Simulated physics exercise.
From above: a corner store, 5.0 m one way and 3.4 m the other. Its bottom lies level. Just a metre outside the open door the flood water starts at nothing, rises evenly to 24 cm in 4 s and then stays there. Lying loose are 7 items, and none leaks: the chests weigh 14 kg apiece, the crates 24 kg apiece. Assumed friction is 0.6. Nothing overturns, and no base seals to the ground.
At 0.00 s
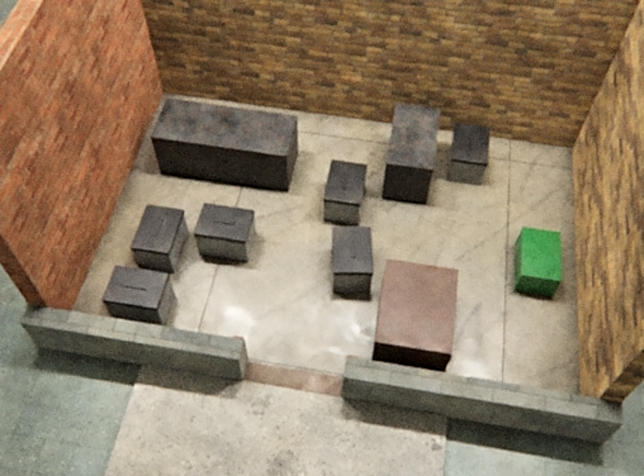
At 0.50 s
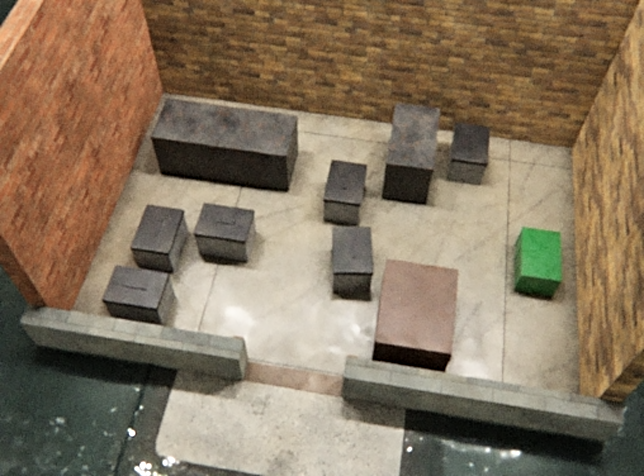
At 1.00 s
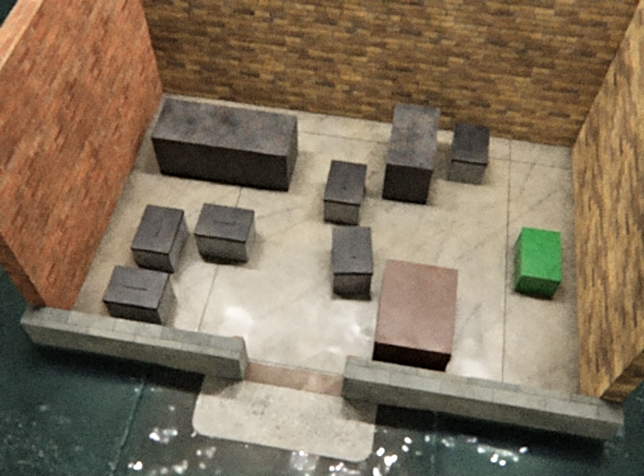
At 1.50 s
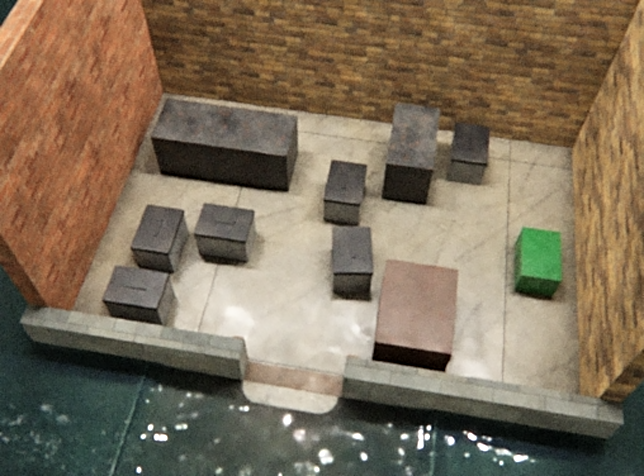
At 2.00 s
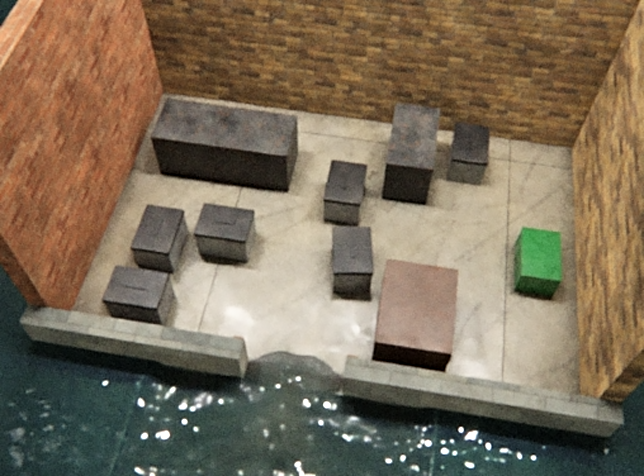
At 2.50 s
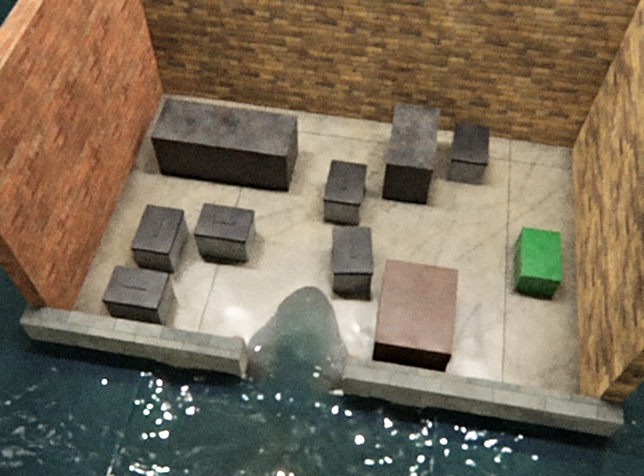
Dark, glinting water spreads around a small corner store, seen from above at a fixed angle, with brick walls, a pale floor and a low grey front wall broken by a gap. Dark grey crates and blocks stand about the floor, with a brown block near the front and a green crate at right. Water covers the paving outside, then enters through the gap in a rounded tongue, while everything inside stays still.
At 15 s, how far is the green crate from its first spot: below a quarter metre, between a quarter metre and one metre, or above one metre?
Result: A modest displacement.
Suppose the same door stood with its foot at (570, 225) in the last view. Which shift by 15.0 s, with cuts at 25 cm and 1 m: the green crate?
Well, the green crate scoots a little.
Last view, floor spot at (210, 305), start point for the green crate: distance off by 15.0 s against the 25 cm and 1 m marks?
Short answer, it is taken a long way.
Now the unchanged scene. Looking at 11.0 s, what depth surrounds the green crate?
Around 5 cm.
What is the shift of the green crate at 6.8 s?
0 cm, give or take.
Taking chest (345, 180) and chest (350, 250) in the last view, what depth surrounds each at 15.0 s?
Close to 18 and 10 centimetres.
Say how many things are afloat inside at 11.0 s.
Then: 5.
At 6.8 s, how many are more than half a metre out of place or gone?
3.
After 3.5 s the green crate is near (542, 253), 0.0 m from its start, aground; 0 afloat.
After 6.8 s the green crate is near (542, 253), 0.0 m from its start, aground; 1 afloat.
After 11.0 s the green crate is near (542, 253), 0.0 m from its start, aground; 5 afloat.
After 15.0 s the green crate is near (545, 306), 0.6 m from its start, afloat; 7 afloat.
